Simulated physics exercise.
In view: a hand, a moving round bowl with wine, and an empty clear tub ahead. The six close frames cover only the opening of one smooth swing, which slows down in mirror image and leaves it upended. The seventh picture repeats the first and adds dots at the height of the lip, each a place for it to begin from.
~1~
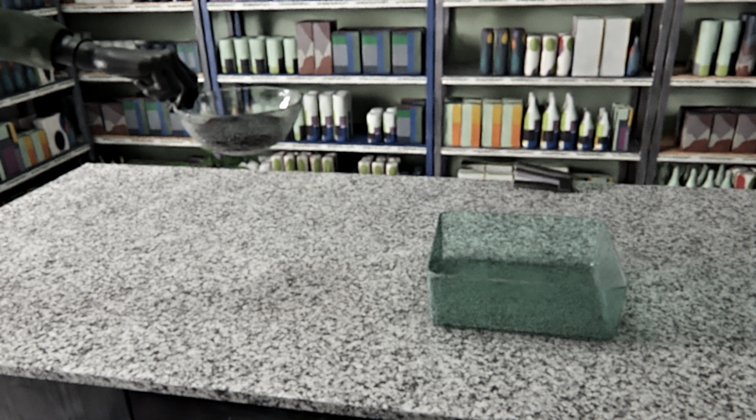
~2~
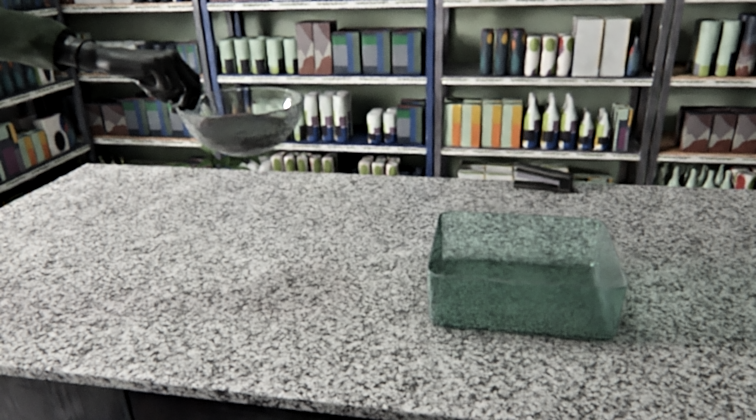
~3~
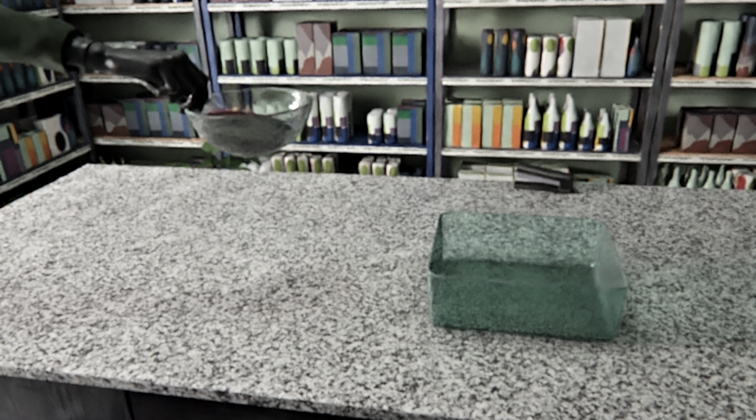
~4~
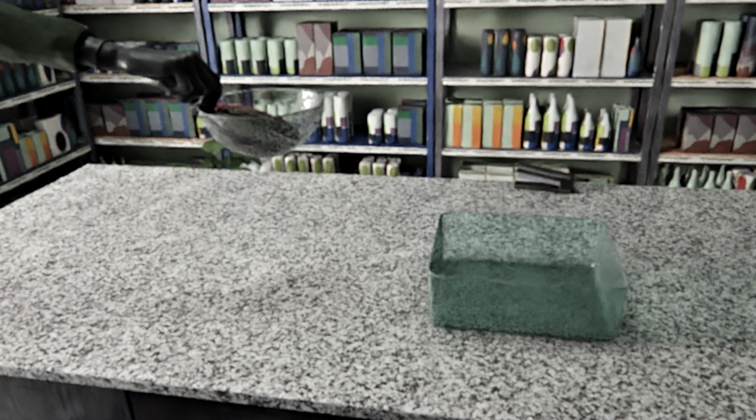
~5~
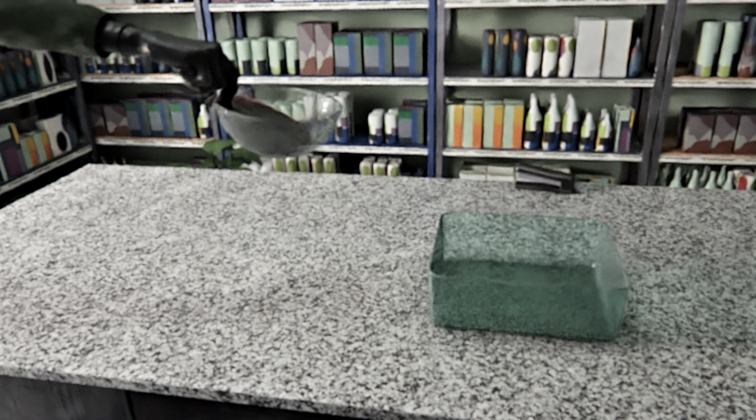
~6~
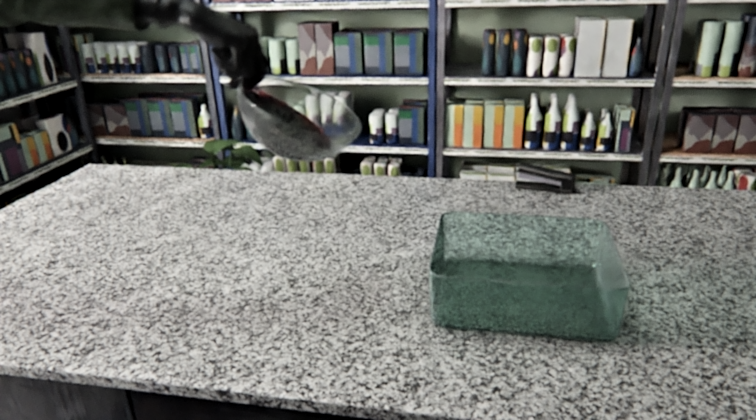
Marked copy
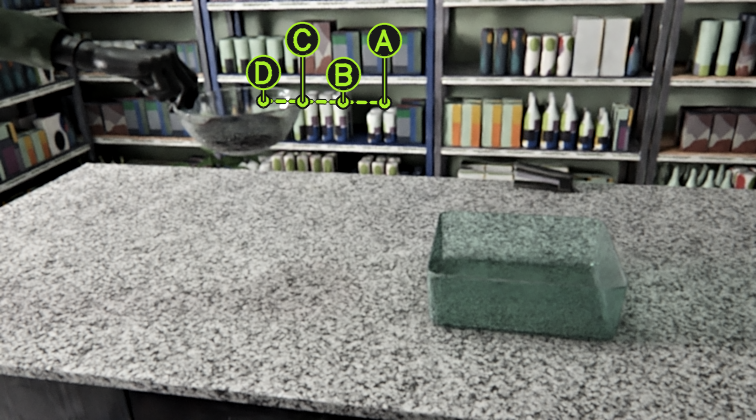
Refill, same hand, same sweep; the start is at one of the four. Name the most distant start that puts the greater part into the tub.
Go for B.
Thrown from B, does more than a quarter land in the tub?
Yes, clearly.
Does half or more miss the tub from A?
No, that is safe.
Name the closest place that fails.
That would be C.
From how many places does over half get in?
Two of the four.
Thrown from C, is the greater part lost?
Yes.
On the marked copy, A at (384, 102); B at (343, 102); C at (302, 101); D at (263, 100).
With A, about 70 % lands in the tub, 7 % falls short and 23 % goes beside or beyond.
With B, about 69 % lands in the tub, 18 % falls short and 13 % goes beside or beyond.
With C, about 24 % lands in the tub, 72 % falls short and 4 % goes beside or beyond.
With D, about 0 % lands in the tub, 99 % falls short.
